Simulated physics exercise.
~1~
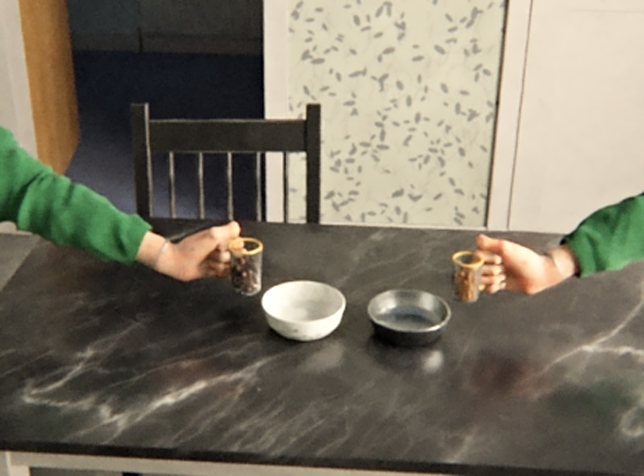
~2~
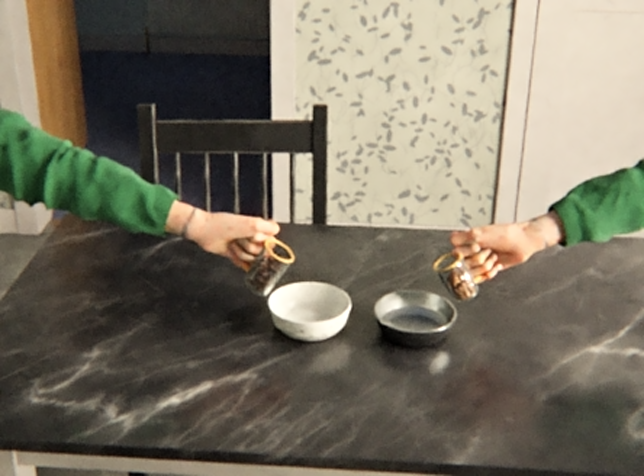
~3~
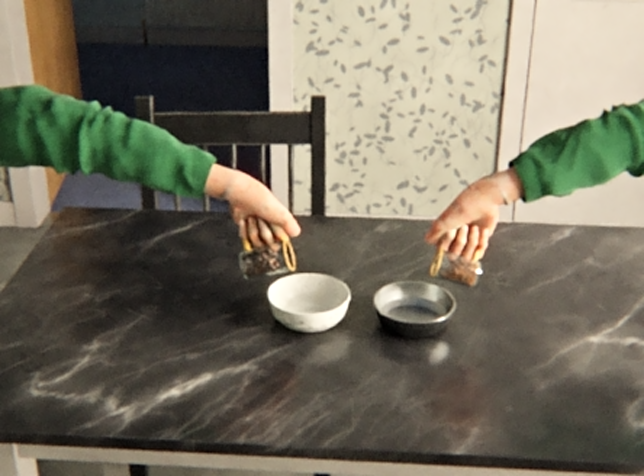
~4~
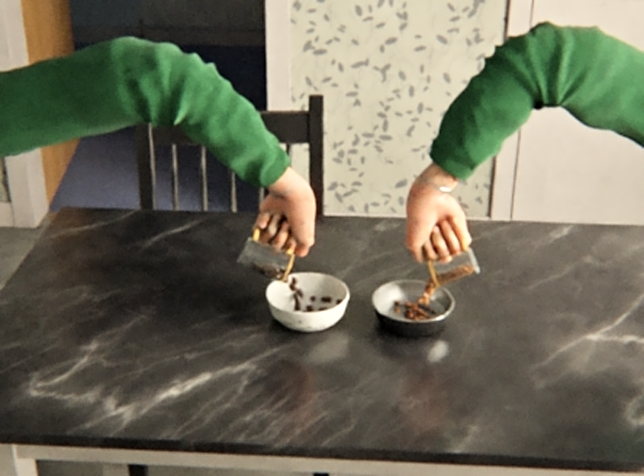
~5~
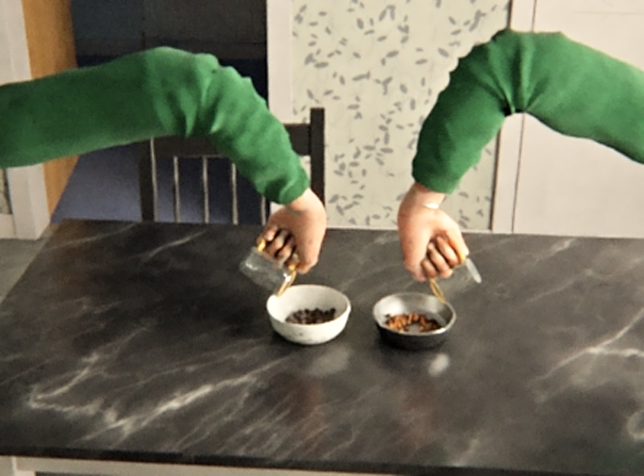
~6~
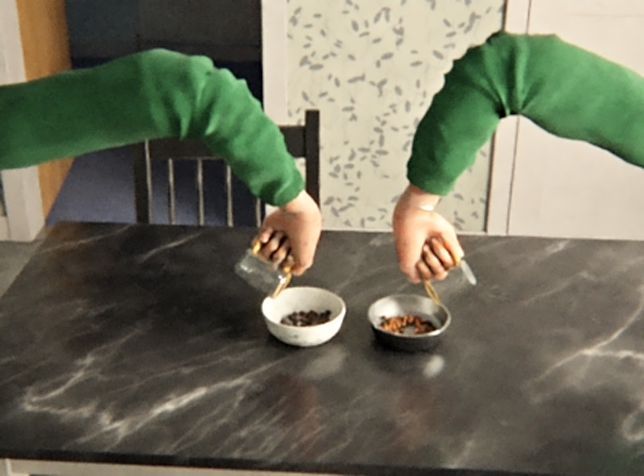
Two green-sleeved arms move small glass cups with yellow rims toward a white bowl and a dark dish on a black marbled table, then tip them, pouring dark brown pieces into the left and orange-brown pieces into the right, where all of them settle.
